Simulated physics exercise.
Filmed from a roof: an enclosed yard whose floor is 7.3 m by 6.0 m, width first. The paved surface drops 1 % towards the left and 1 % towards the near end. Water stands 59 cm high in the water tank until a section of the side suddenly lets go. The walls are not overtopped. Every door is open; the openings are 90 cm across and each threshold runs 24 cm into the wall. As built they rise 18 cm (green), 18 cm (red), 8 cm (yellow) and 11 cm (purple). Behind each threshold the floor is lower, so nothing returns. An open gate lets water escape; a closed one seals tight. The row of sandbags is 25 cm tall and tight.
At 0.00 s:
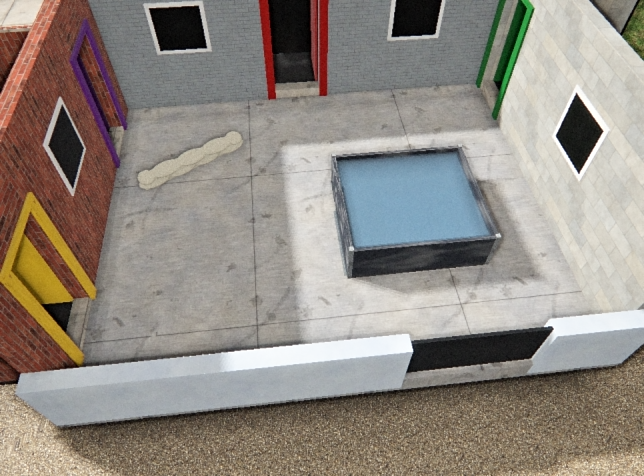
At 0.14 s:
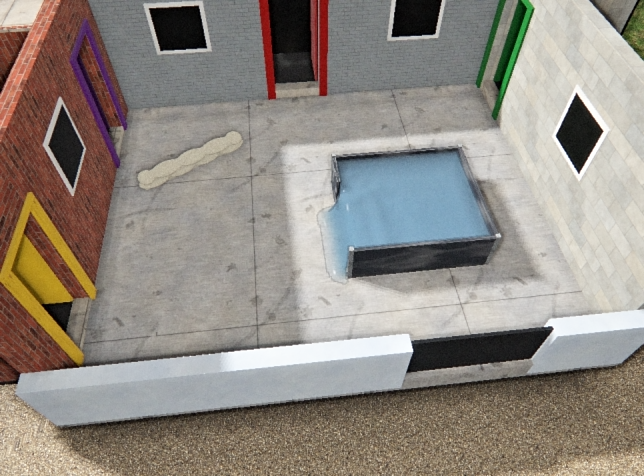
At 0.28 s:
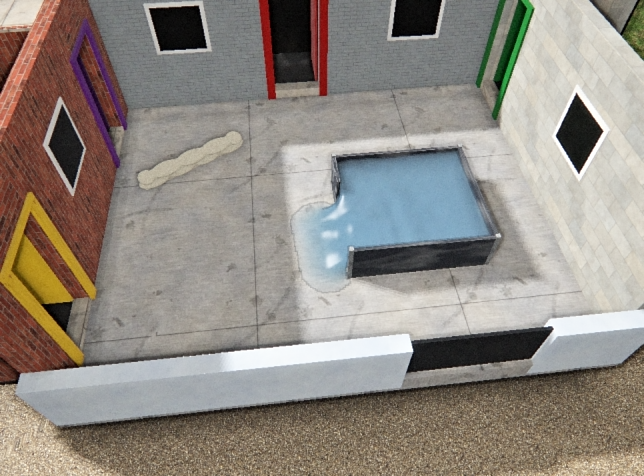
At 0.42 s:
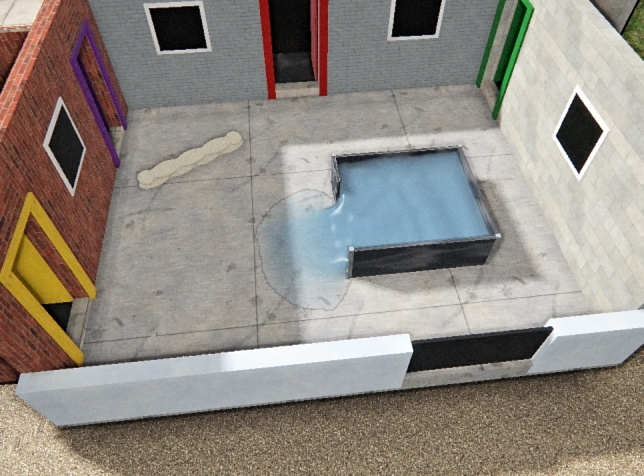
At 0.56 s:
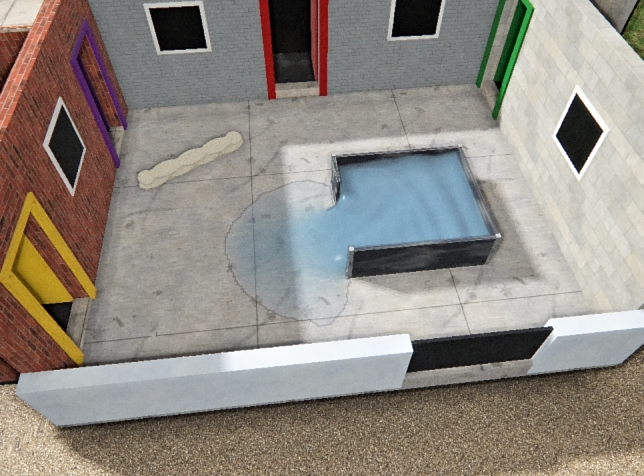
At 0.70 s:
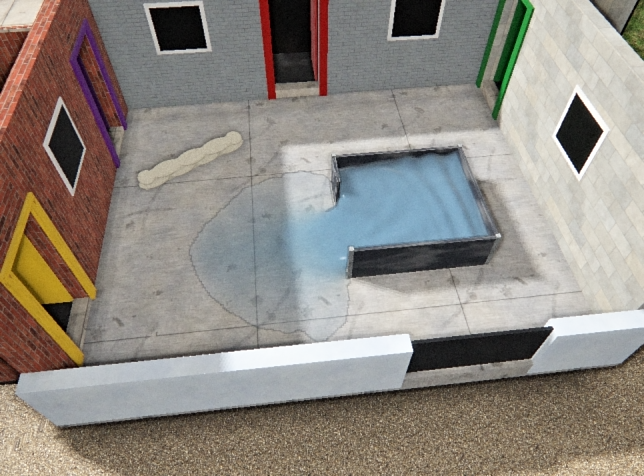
In an enclosed yard with coloured doorways, a square tank of blue water stands still, then its left side opens and water pours out, spreading leftward across the grey paved floor in a widening, thinning rounded sheet.
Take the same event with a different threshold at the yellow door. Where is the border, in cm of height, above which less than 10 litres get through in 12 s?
At least 26 cm or so.
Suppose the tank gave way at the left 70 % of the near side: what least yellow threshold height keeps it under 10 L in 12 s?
Then roughly 21 cm.
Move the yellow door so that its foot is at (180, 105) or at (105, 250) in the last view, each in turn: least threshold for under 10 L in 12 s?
About 6.5 and 22 cm.
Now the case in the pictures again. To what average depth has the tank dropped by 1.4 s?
Some 38 cm.
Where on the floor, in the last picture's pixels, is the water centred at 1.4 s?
Around (347, 236).
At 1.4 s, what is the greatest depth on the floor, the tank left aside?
Roughly 33 cm.
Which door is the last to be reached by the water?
It is the green one.
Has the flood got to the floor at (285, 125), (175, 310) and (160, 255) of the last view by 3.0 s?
In that order: Not reached, wet, flooded.
After 1.4 s water covers 30 % of the floor, deepest (33 cm) near (341, 259); 7 cm at the yellow door, 0 litres in over its 8 cm threshold.
After 3.0 s water covers 40 % of the floor, deepest (32 cm) near (74, 398); 28 cm at the yellow door, 124 litres in over its 8 cm threshold.
After 12.0 s water covers 95 % of the floor, deepest (12 cm) near (74, 398); 10 cm at the yellow door, 338 litres in over its 8 cm threshold.
At the yellow door as built, the water arrived by 1.4 s and peaked near 28 cm at 3.0 s.
With a threshold of 23.5 cm, 20 litres would have come in within the 12 s; with 31.5 cm, 2 litres. So under 10 litres takes about 26 cm.
